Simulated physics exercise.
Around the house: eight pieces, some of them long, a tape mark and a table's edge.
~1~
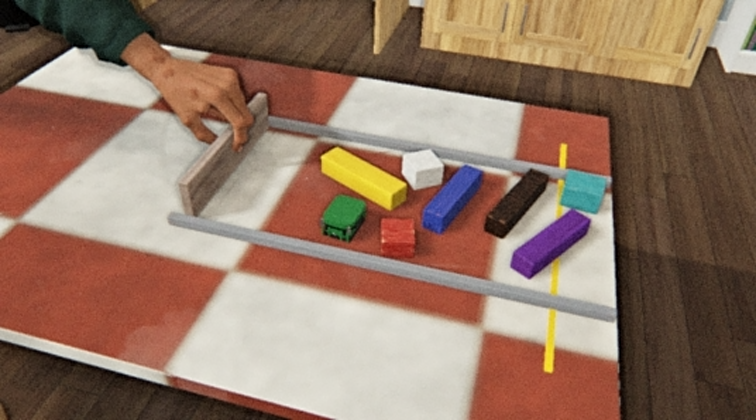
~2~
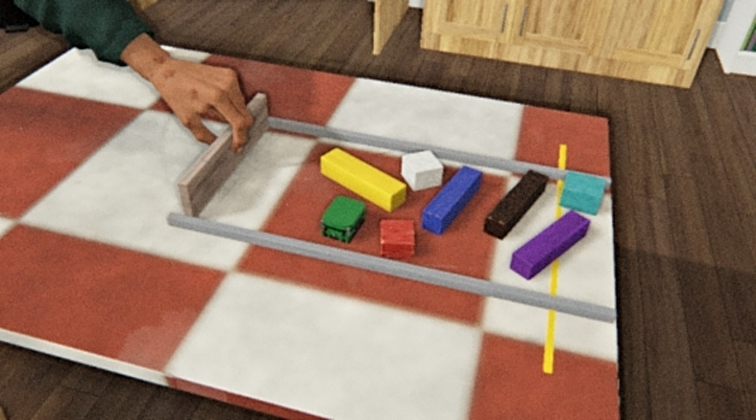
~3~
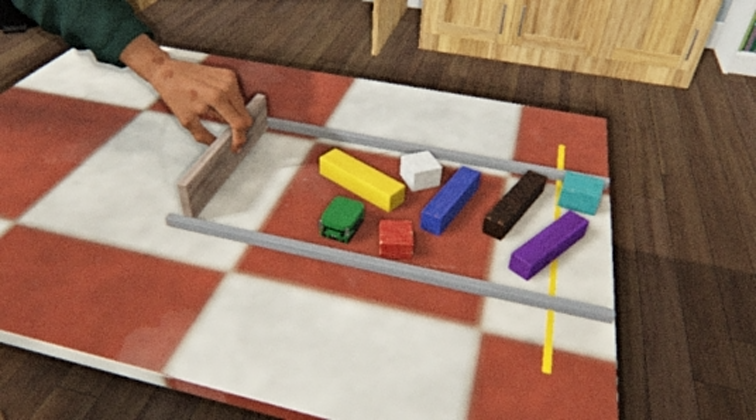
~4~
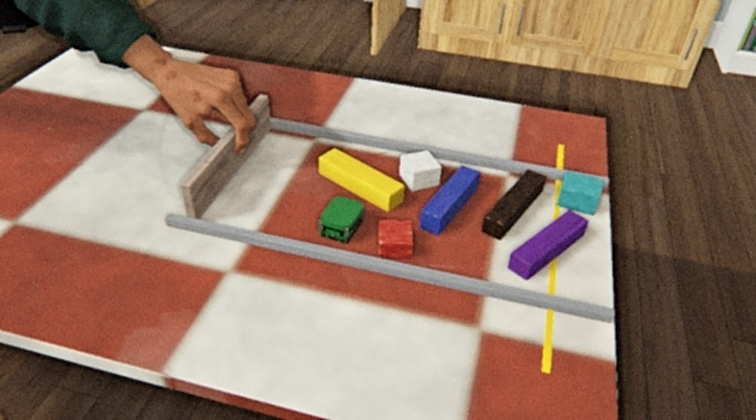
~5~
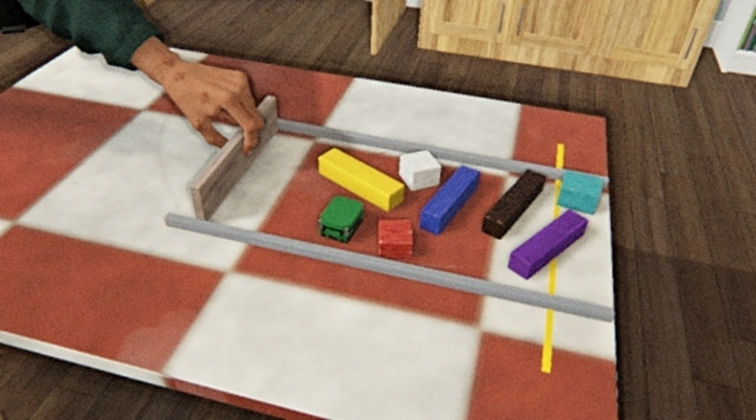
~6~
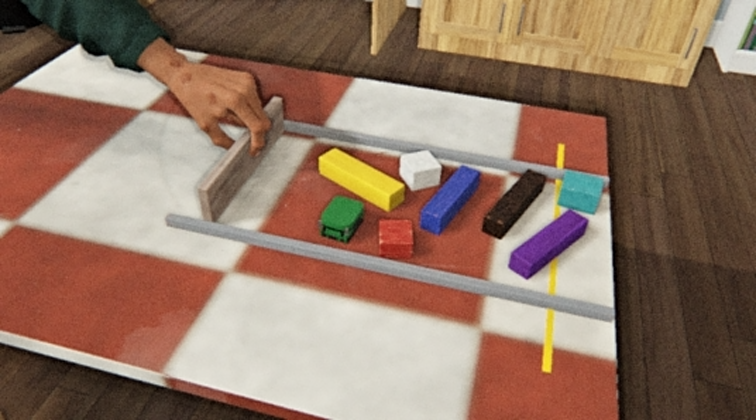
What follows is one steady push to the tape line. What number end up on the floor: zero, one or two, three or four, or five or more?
Here the number that fall off is three or four.
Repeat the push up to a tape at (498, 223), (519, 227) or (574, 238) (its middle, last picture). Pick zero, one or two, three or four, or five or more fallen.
One after another: Zero; either one or two; five or more.
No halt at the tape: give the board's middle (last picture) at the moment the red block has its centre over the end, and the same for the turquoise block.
At (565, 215) for the red block; at (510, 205) for the turquoise block.
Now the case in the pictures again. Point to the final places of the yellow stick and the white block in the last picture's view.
The yellow stick at (590, 234), the white block at (576, 186).
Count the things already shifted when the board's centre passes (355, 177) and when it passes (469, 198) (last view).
The counts are 3 and 7.
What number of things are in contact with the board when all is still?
In contact: 3.
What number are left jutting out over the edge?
That would be 2.
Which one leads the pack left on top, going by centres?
The red block ends nearest.
A little later, none off yet; turquoise block at rest near (580, 192); purple stick at rest near (549, 243); black bar at rest near (515, 202).
Next, none off yet; turquoise block at rest near (580, 192); purple stick moving near (557, 247); black bar shifted a little near (540, 201).
When it is over, the number that fall off is three or four; down, blue bar, black bar, purple stick and turquoise block.
